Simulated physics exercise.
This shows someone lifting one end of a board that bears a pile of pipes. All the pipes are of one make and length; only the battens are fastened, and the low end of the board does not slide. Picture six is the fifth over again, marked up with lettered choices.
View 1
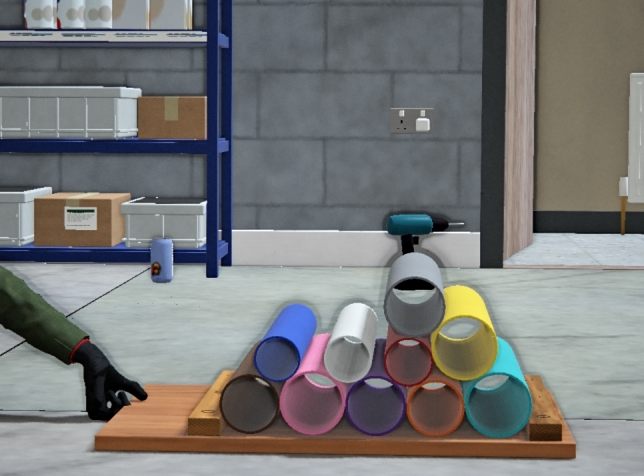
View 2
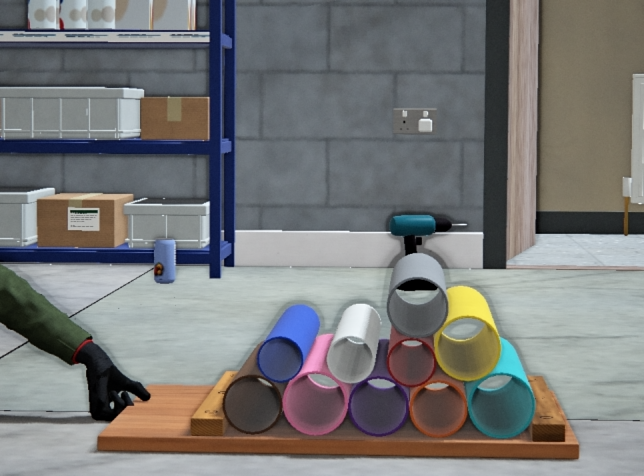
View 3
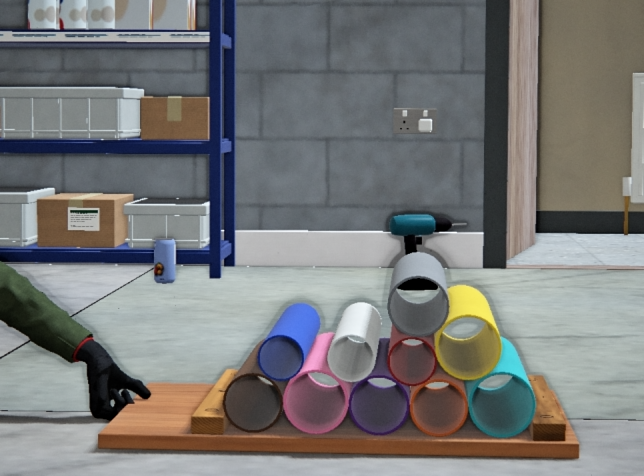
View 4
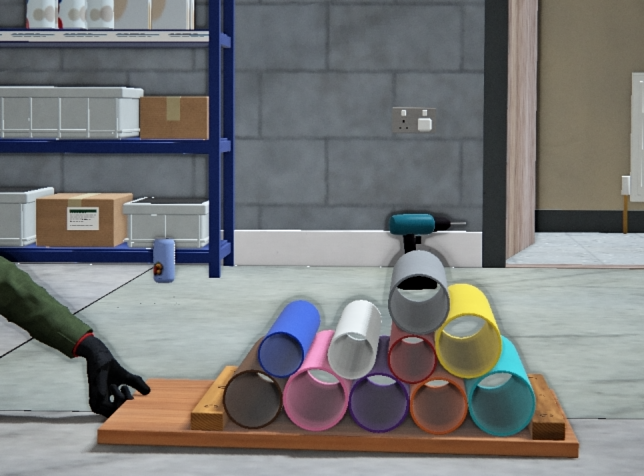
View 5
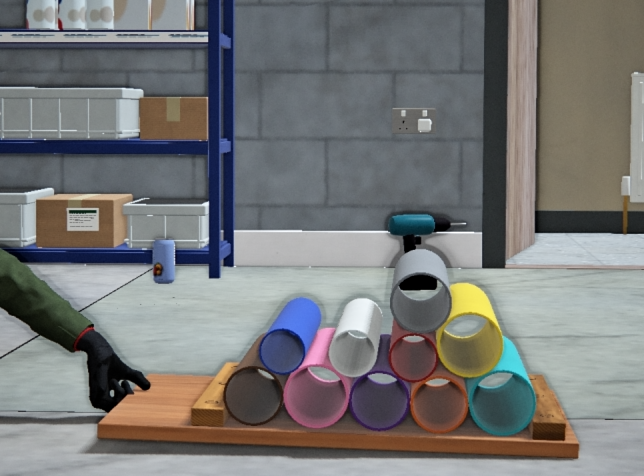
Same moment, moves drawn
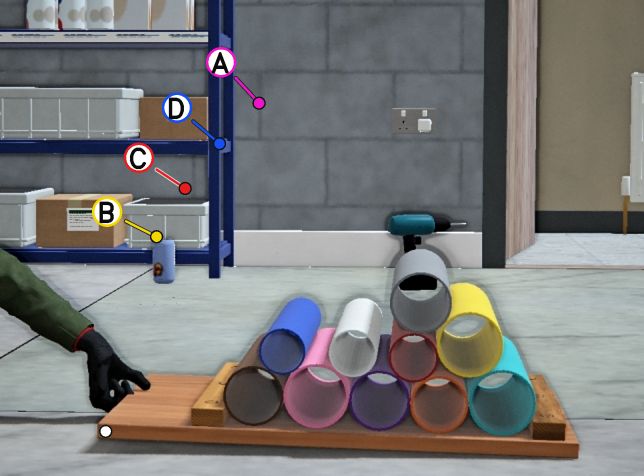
Gloved hand slowly raising the left end of a wooden board slightly, with stacked colourful pipes resting between two wooden battens.
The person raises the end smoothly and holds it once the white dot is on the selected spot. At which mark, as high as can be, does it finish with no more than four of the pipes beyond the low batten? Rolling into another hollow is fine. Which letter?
No higher than C.
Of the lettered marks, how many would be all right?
Two of the four.
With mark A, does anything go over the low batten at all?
At A: Yes.
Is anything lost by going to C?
Yes.
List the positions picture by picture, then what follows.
The first picture shows blue pipe (278, 359); white pipe (348, 358); yellow pipe (464, 347).
The second picture shows yellow pipe (468, 348); grey pipe (418, 307).
The third picture shows board (344, 409); brown pipe (253, 403); blue pipe (281, 358); turquoise pipe (502, 404).
The fourth picture shows board (343, 406); brown pipe (253, 399); pink pipe (316, 398).
The fifth picture shows board (344, 404); brown pipe (253, 396); pink pipe (316, 396).
On the copy, A at (259, 103); B at (156, 237); C at (185, 189); D at (220, 144); the white dot at (106, 431).
On C. First, board at 19°.
Then, board at 33°.
Finally, board at 33°, four over the low batten (red, white, yellow, grey).
By contrast, A ten over the low batten; B none over the low batten; D ten over the low batten.
